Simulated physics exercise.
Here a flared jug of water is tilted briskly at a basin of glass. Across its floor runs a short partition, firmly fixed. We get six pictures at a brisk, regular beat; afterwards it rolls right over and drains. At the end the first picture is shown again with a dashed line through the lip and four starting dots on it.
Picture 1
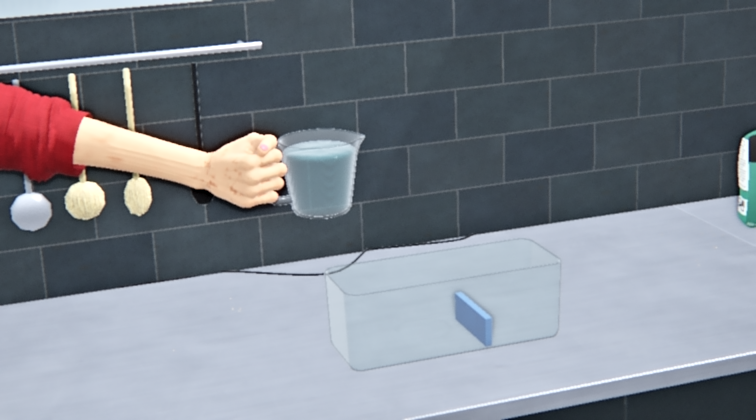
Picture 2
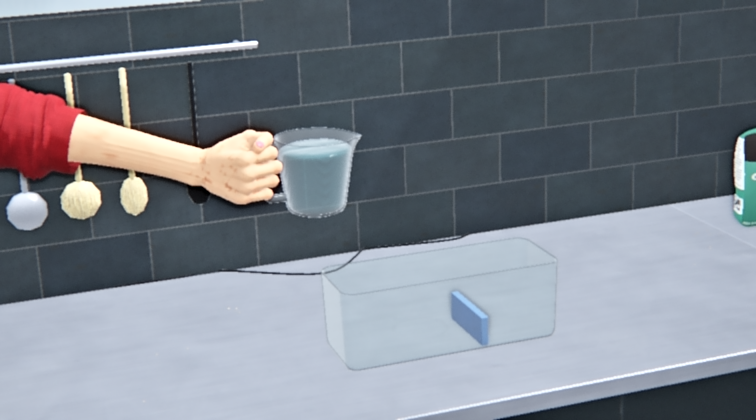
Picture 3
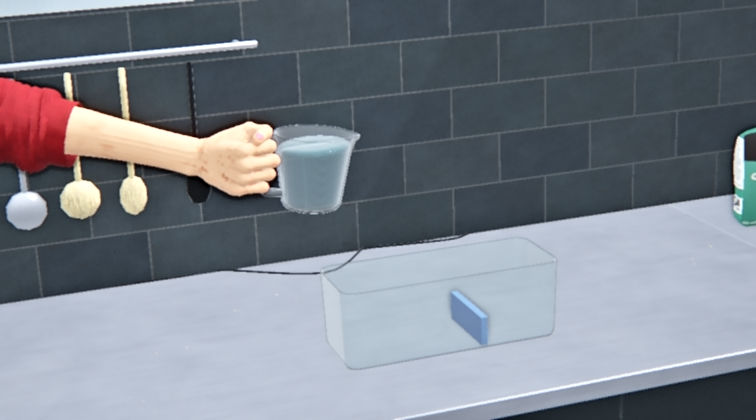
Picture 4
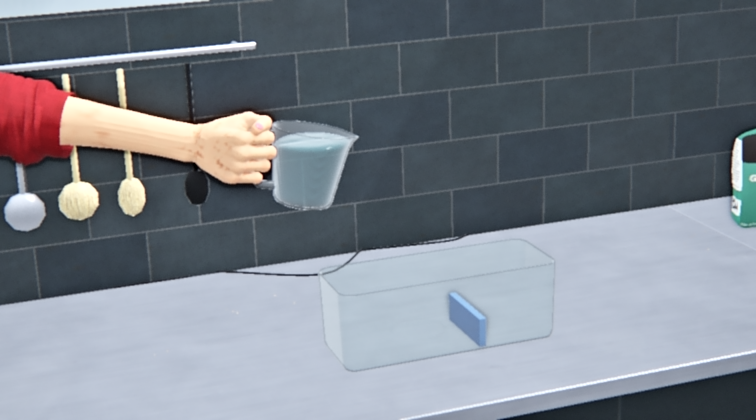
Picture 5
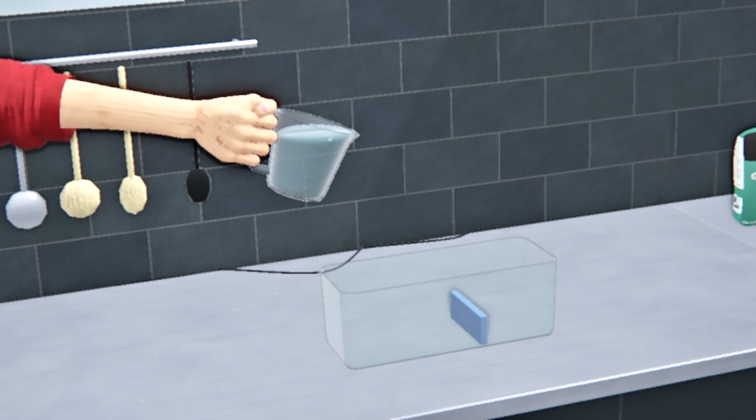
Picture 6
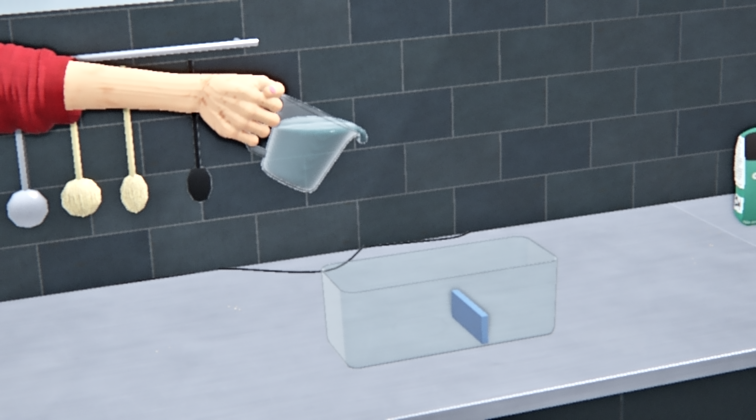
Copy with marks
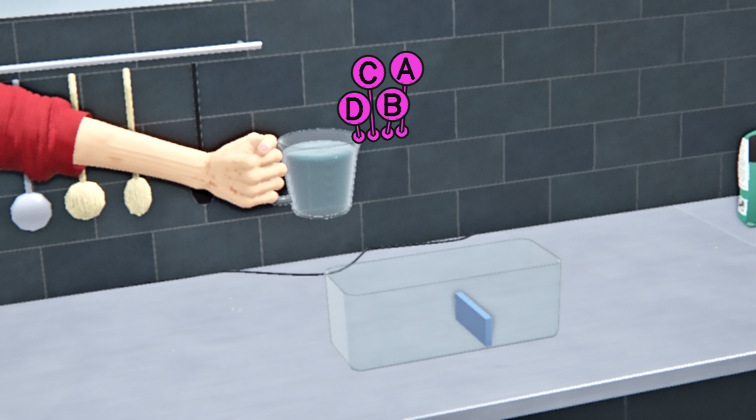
At first, a hand in a red sleeve holds a clear jug of water upright above a glass basin with a small blue partition inside, on a grey counter. Then the hand tilts the jug steadily to the right, and finally a little water curls over its lip.
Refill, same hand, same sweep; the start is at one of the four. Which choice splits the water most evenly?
I would pick dot B.
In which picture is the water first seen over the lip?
In picture 6.
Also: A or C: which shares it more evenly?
That is dot A.
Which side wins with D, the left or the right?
The left side.
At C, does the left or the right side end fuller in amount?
More ends on the left.
On the marked copy, A at (401, 131); B at (387, 132); C at (373, 134); D at (358, 136).
With A, about 19 % ends left of the wall and 79 % right of it.
With B, about 53 % ends left of the wall and 44 % right of it; 3 % is lost outside.
With C, about 88 % ends left of the wall and 7 % right of it; 5 % is lost outside.
With D, about 89 % ends left of the wall and 7 % right of it; 4 % is lost outside.
